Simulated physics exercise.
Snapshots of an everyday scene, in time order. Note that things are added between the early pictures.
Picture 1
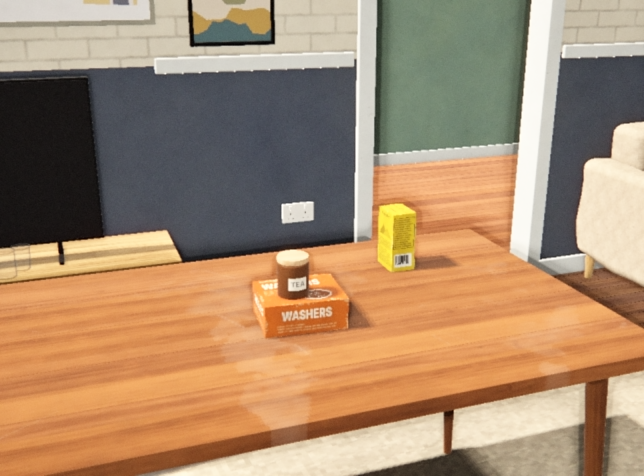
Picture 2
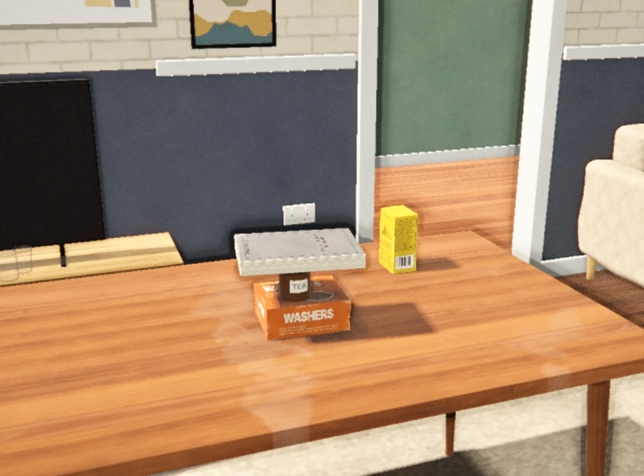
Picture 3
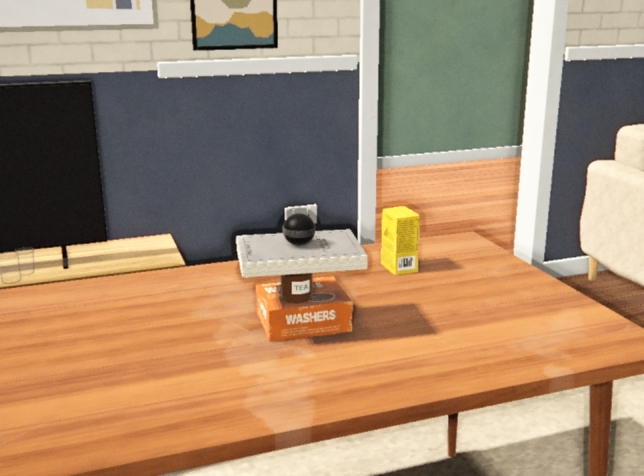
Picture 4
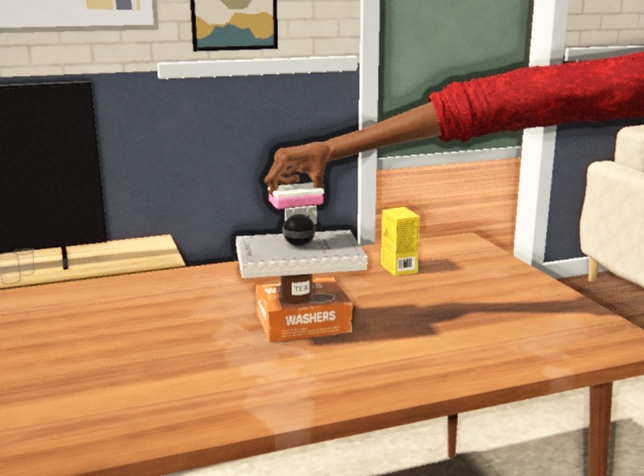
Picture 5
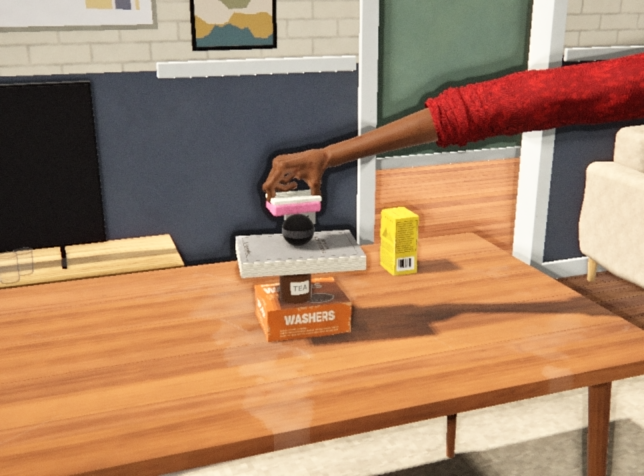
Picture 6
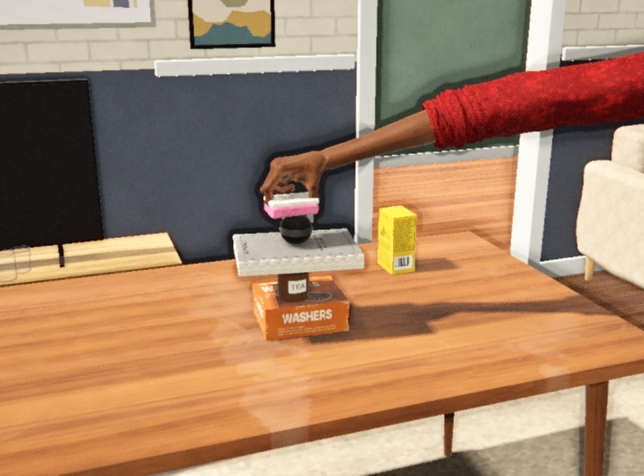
A grey book and then a black ball appeared on top of the brown jar and orange box, and a red-sleeved arm lowered a pink sponge onto the ball, keeping hold of it.
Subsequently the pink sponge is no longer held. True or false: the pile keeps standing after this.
False.
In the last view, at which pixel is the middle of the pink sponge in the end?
I'd say around (224, 326) in the last view.
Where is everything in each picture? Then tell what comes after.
In the first frame, the last thing is not in view yet; orange box (299, 305).
In the second frame, the last thing is not in view yet; grey book (298, 251).
In the third frame, the last thing is not in view yet; yellow carton (400, 240).
In the fourth frame, coming down; pink sponge (296, 196); black ball (299, 230).
In the fifth frame, coming down; pink sponge (293, 203); brown jar (296, 278).
In the sixth frame, set down, still held; pink sponge (291, 205); orange box (299, 307).
Then, 0.50 s later than the last frame, pink sponge now fallen.
Then, 0.80 s later than the last frame, things are still on the move.
Then, 1.00 s later than the last frame, as before.
When it is over, fallen, pink sponge; the other 5 as before. End places, in pixels of the last picture, pink sponge near (224, 326). The pile comes apart.
